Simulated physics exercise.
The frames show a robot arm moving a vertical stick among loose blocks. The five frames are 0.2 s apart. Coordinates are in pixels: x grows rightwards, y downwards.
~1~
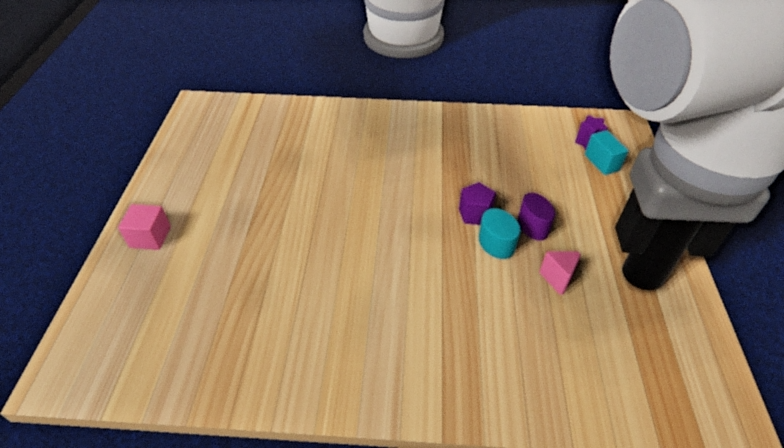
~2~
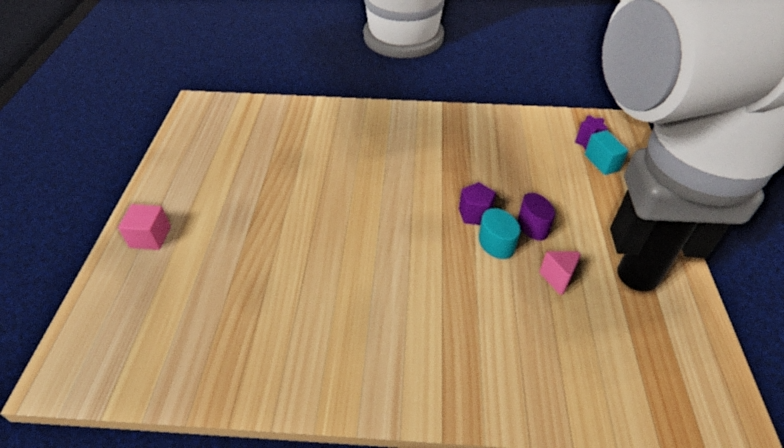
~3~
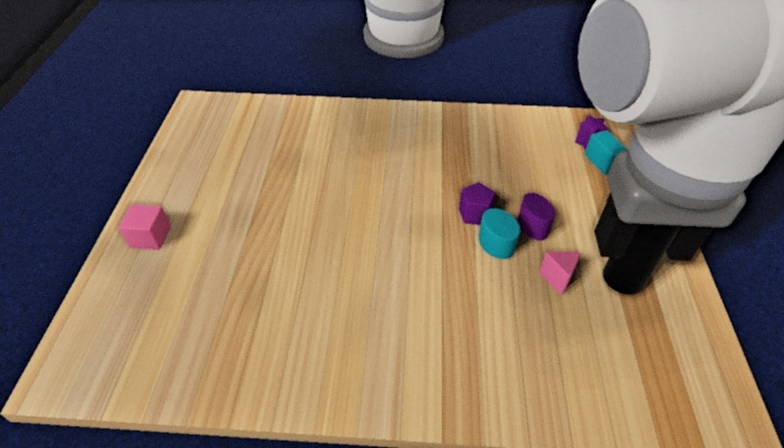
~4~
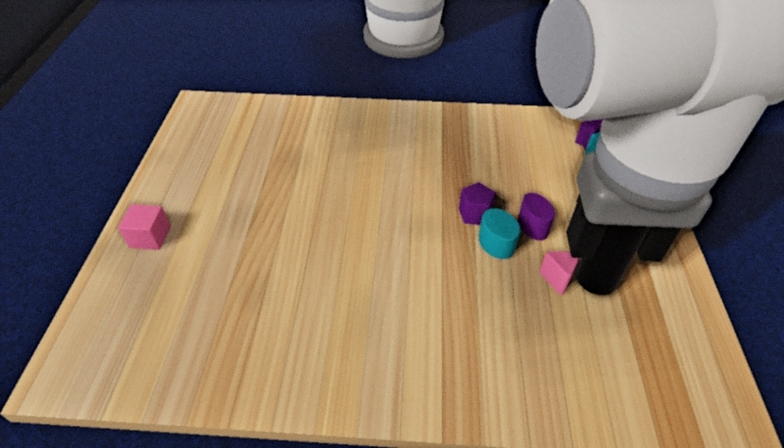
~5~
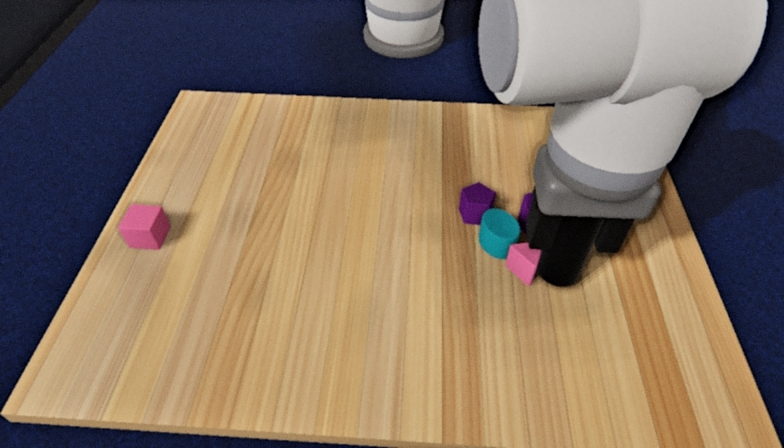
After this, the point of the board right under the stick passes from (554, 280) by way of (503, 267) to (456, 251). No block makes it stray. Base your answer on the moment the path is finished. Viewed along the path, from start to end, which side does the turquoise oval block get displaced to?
Out to the right.
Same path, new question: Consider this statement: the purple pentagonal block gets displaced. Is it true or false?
The statement is correct.
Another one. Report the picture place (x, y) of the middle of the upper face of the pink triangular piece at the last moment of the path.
Roughly at (430, 237).
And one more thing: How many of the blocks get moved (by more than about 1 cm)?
Count: 3 or more.
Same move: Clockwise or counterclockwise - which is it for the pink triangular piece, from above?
Rotation: Counter-clockwise.
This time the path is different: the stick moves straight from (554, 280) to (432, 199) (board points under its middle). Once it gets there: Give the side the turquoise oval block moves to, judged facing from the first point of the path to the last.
Pushed left.
On the path given first. Halfway along, stick (505, 258); purple pentagonal block (478, 189), turned 15° anticlockwise; turquoise oval block (492, 216), turned 25° clockwise; pink triangular piece (476, 245), turned 15° anticlockwise.
At the end, stick (457, 242); purple pentagonal block (476, 183), turned 25° anticlockwise; turquoise oval block (479, 206), turned 90° clockwise; pink triangular piece (430, 237), turned 45° anticlockwise; purple oval block not moved.
